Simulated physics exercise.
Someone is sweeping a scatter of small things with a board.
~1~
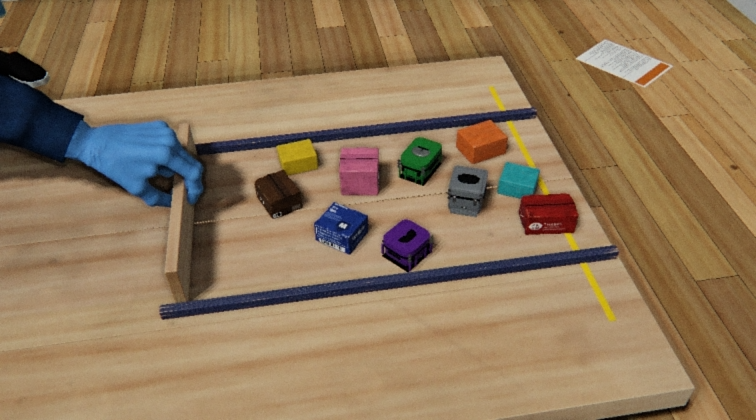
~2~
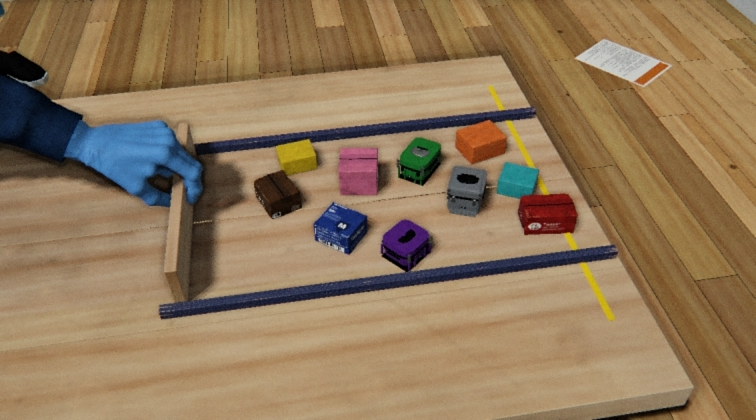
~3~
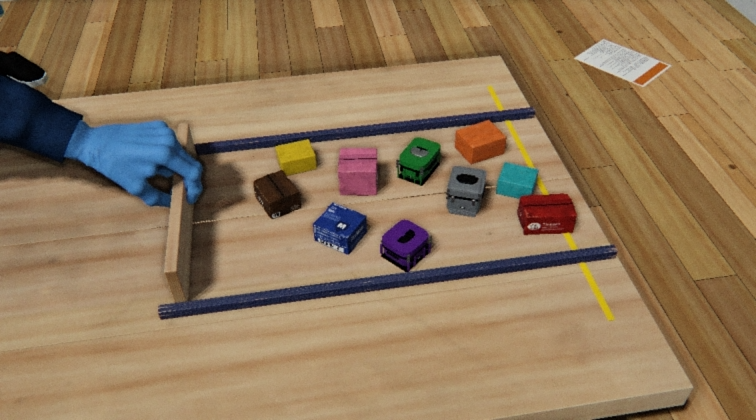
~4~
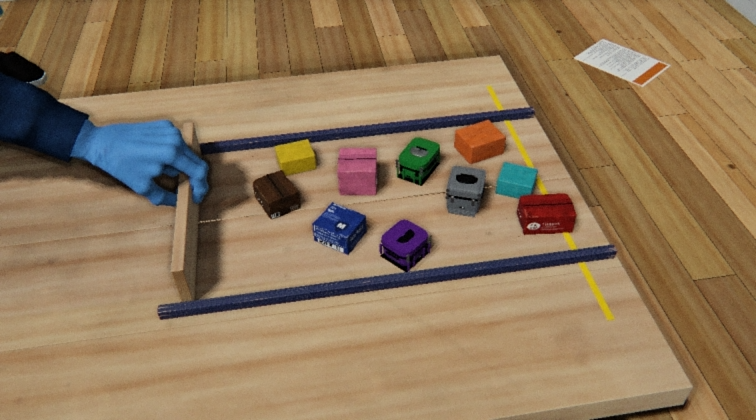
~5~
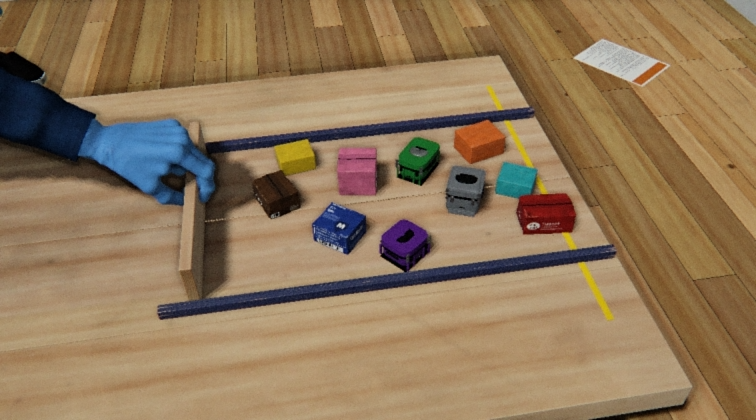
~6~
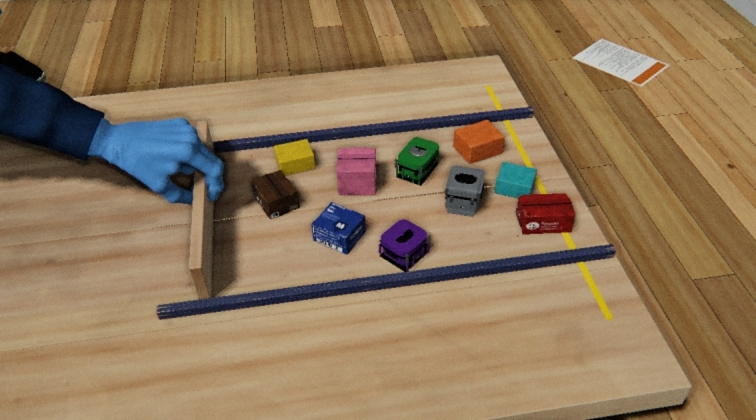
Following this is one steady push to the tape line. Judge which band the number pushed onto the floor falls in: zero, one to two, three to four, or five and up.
Most likely a good five or more will slide off.
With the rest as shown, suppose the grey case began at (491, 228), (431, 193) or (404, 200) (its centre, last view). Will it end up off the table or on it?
One after another, it fails to stay; fails to stay; fails to stay.
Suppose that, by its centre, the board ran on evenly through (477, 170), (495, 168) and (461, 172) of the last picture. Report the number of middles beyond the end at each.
0, 2 and 0.
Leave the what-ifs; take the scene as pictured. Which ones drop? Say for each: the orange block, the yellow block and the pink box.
First the orange block goes down, next the yellow block keeps its place, last the pink box goes down.
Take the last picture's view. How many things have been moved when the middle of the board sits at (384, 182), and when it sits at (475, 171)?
I get 7 at the one place and 10 at the other.
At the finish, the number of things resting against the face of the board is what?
Number: 4.
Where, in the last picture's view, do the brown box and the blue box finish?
The first near (555, 174), the second near (571, 199).
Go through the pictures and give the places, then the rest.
Red box (548, 214); turquoise block (519, 182); orange block (482, 142); board (183, 206); tape (540, 181), in the first frame.
Turquoise block (518, 181); brown box (278, 194), in the second frame.
Orange block (480, 142); green case (419, 161), in the third frame.
Red box (546, 214); pink box (358, 172), in the fourth frame.
Turquoise block (517, 181); purple case (405, 246), in the fifth frame.
Red box (545, 213); turquoise block (516, 181); orange block (479, 141); board (204, 203); tape (537, 180), in the sixth frame.
A little later, none off yet; red box at rest near (545, 213); turquoise block at rest near (516, 181); orange block at rest near (479, 141).
Next, none off yet; red box at rest near (545, 213); turquoise block shifted a little near (527, 178); orange block shifted about its own width near (514, 126).
When it is over, the number that fall off is five or more; down, pink box, green case, grey case, orange block, turquoise block and red box.
